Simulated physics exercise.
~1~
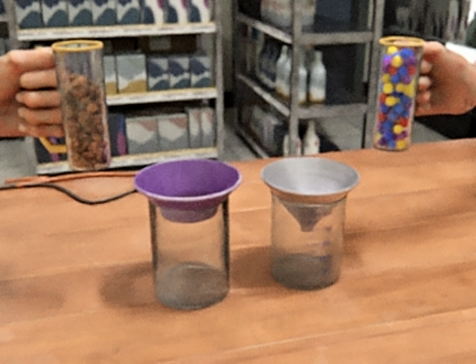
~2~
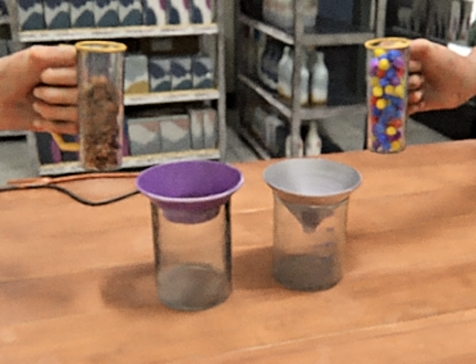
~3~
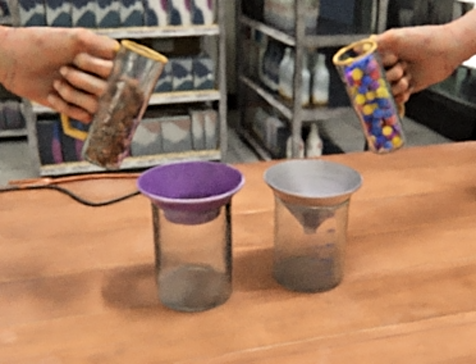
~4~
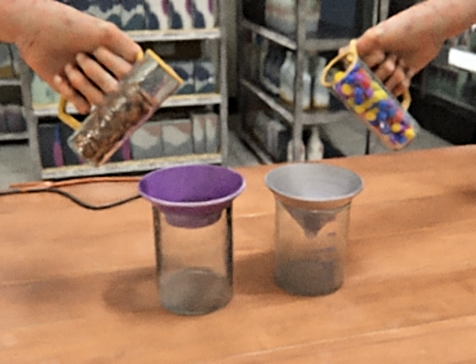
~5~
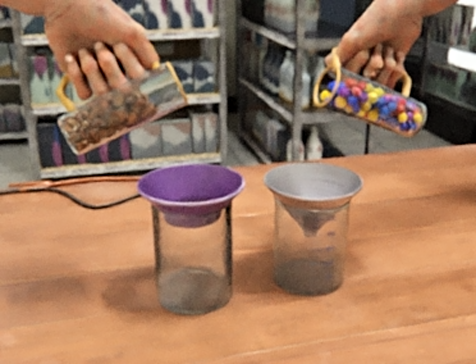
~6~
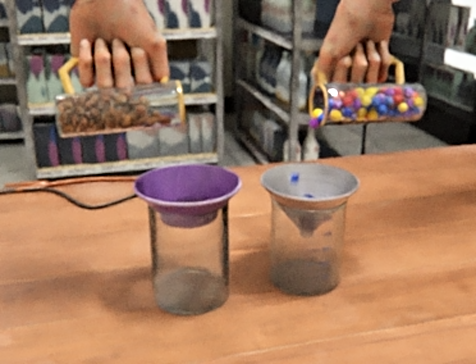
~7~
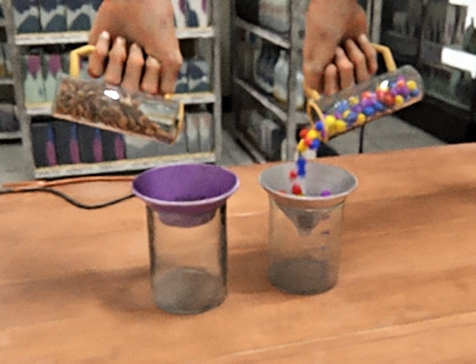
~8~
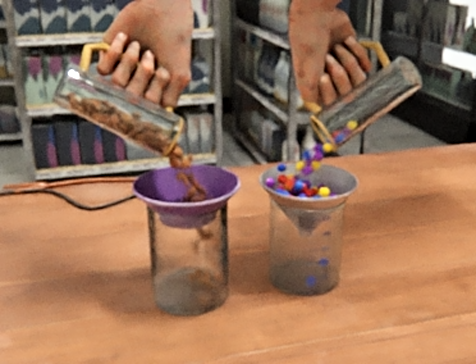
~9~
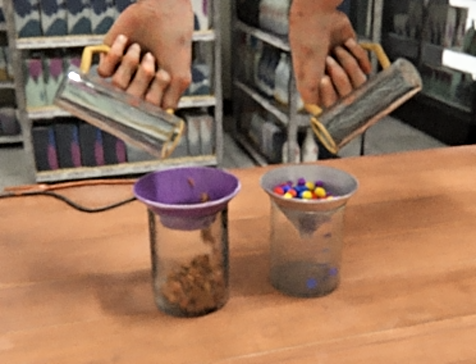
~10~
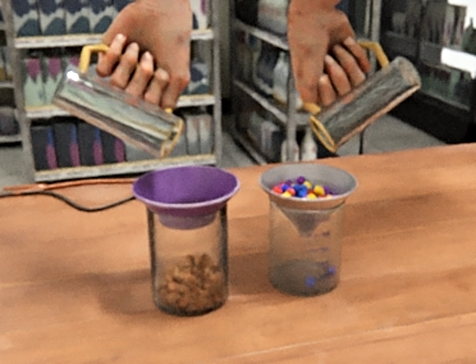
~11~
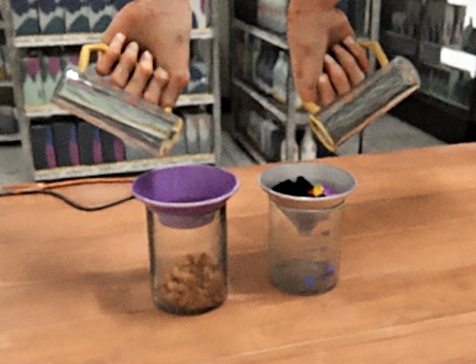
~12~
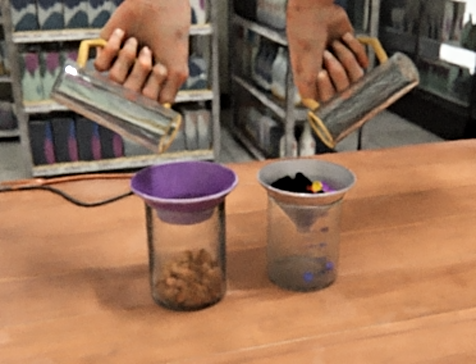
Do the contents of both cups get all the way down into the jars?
No. The brown bits all run through the purple funnel into the left jar, but most of the colourful beads stay stuck in the grey funnel on the right.
Two hands tipping cups over funnels, the brown bits dropping into the left jar while most colourful beads stay jammed in the right funnel.
